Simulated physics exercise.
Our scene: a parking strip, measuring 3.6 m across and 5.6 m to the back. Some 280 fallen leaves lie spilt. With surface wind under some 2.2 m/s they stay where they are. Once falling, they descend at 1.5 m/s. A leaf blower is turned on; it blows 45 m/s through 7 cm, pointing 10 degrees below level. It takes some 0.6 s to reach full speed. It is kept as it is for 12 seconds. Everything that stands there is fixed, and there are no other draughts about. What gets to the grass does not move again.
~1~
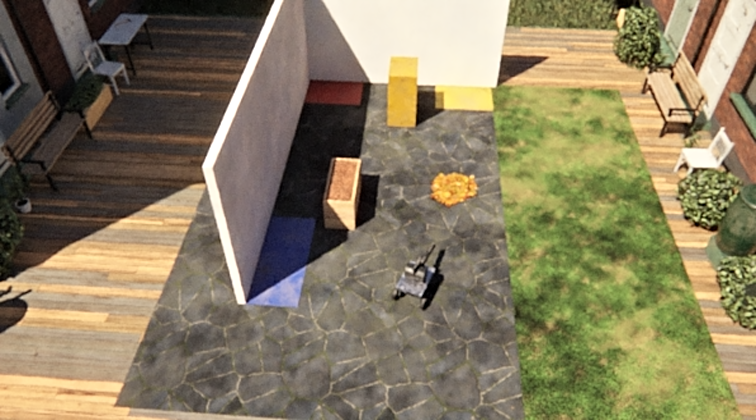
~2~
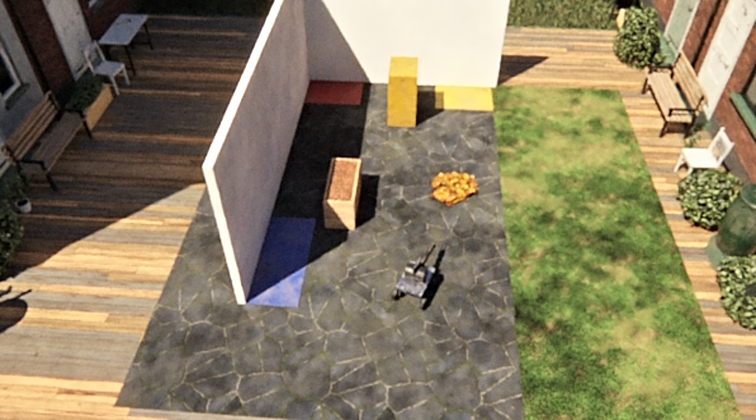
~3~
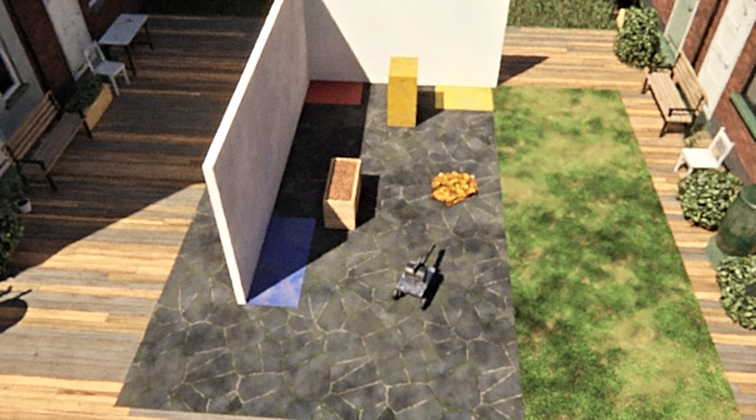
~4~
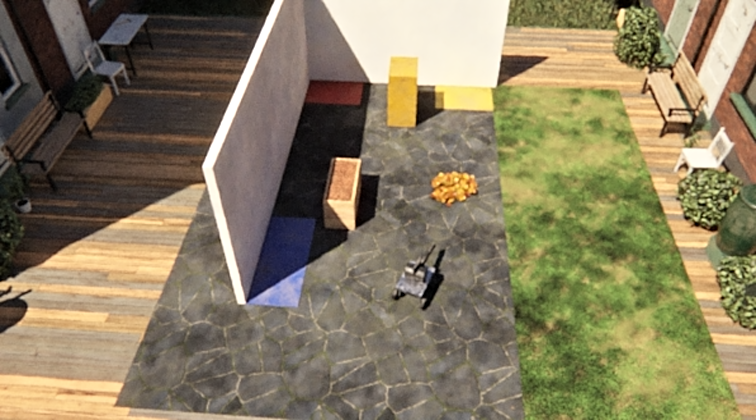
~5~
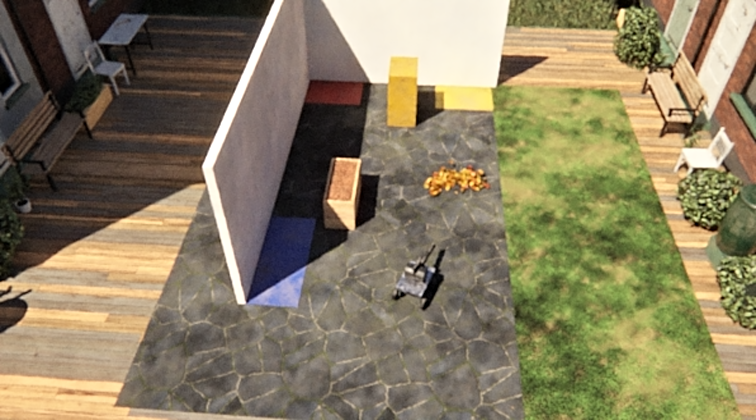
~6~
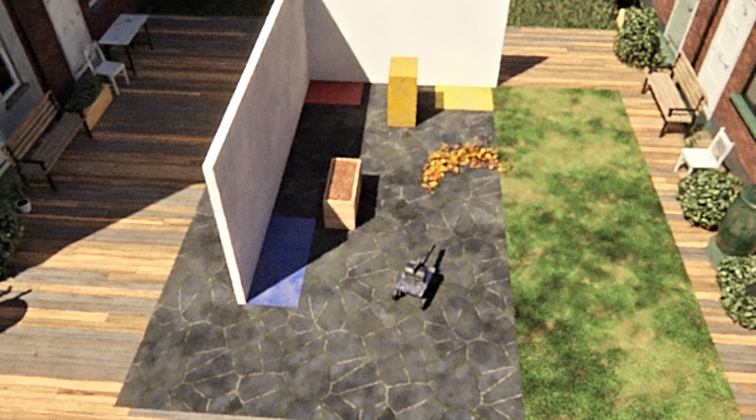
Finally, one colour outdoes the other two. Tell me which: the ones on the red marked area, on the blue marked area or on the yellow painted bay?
At the end, yellow beats the other two.
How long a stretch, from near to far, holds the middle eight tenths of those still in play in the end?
1.6 m, roughly.
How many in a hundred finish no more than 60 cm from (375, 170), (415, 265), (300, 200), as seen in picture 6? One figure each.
Taking the spots one by one, around 0 %, 0 % and 0 %.
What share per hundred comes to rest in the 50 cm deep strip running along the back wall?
Roughly 50 in a hundred.
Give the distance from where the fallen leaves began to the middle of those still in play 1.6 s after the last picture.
Roughly 2.2 m.
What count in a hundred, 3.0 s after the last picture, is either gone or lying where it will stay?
Estimated share: Close to 50 per cent.
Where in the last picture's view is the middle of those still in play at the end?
Centre: Approx. (463, 95) px, last frame.
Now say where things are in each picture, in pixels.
The middle of the fallen leaves is near (451, 189), none has stirred yet and the mouth of the leaf blower is at (433, 245), in the first picture.
The middle of the fallen leaves is near (452, 187), none has stirred yet, the red marked area is centred on (334, 92), the yellow painted bay is centred on (464, 98) and the blue marked area is centred on (283, 259), in the second picture.
The middle of the fallen leaves is near (452, 187), none has stirred yet, the top of a planter is at (342, 180) and the top of a bin is at (404, 66), in the third picture.
The middle of the fallen leaves is near (452, 188) and about 5 % have left their places, in the fourth picture.
The middle of the fallen leaves is near (452, 180), the farthest in sight from the leaf blower is at (451, 163) and about 70 % have left their places, in the fifth picture.
The middle of the fallen leaves is near (454, 159), the farthest in sight from the leaf blower is at (485, 142) and about 95 % have left their places, in the sixth picture.
Then, 1.6 s after the last picture, 0 % are on the red marked area, 37 % on the yellow painted bay and 0 % on the blue marked area; the middle of those still in play is near (454, 109); 40 % have settled or left.
Then, 3.0 s after the last picture, 0 % are on the red marked area, 43 % on the yellow painted bay and 0 % on the blue marked area; the middle of those still in play is near (458, 103); 48 % have settled or left.
Then, 5.8 s after the last picture, 0 % are on the red marked area, 44 % on the yellow painted bay and 0 % on the blue marked area; the middle of those still in play is near (464, 96); 59 % have settled or left.
Then, 11.1 s after the last picture, at the end, 0 % are on the red marked area, 42 % on the yellow painted bay and 0 % on the blue marked area; the middle of those still in play is near (463, 95).
